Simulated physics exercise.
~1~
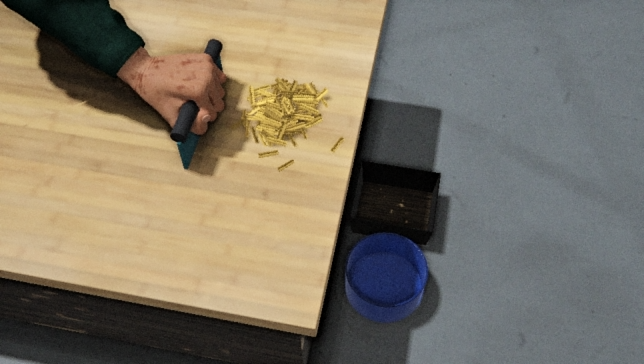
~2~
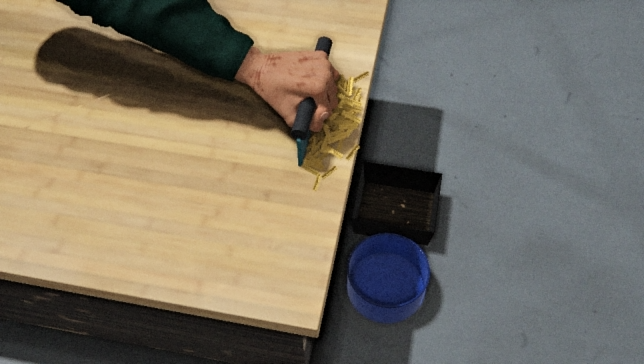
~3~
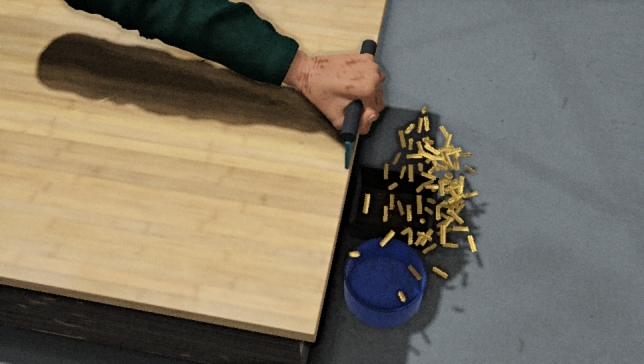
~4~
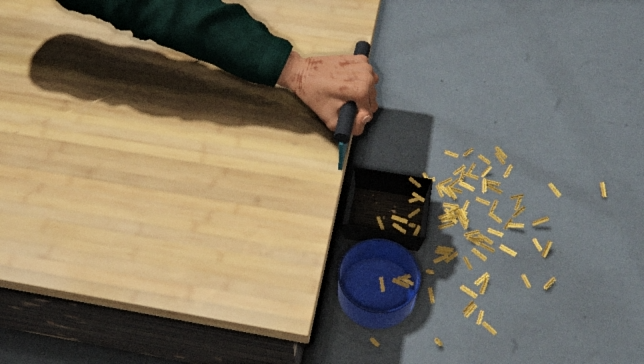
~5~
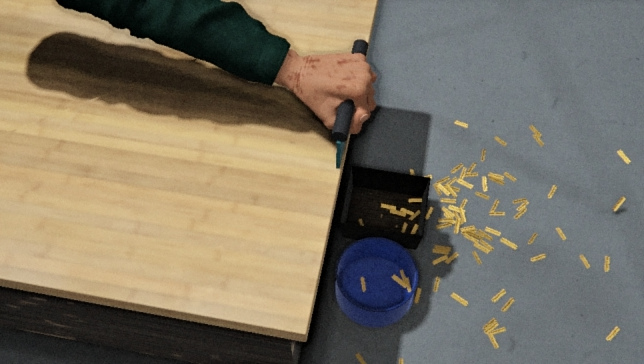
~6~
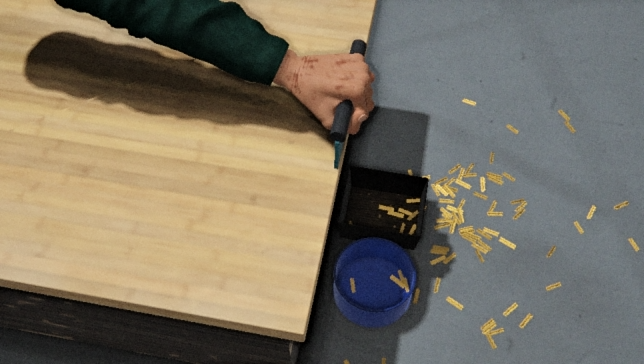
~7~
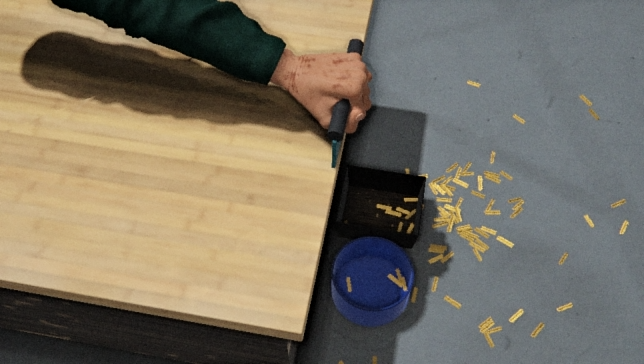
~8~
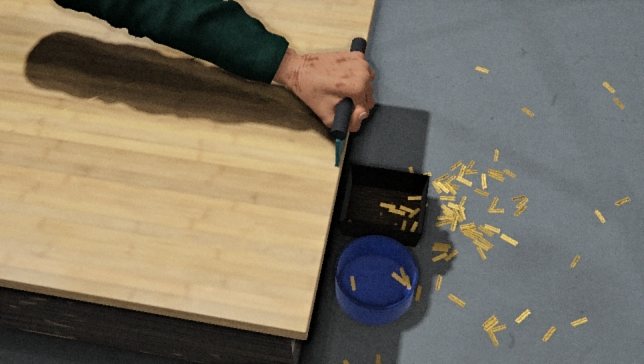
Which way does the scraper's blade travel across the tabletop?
The blade moves to the right, pushing the pasta toward the table's edge.
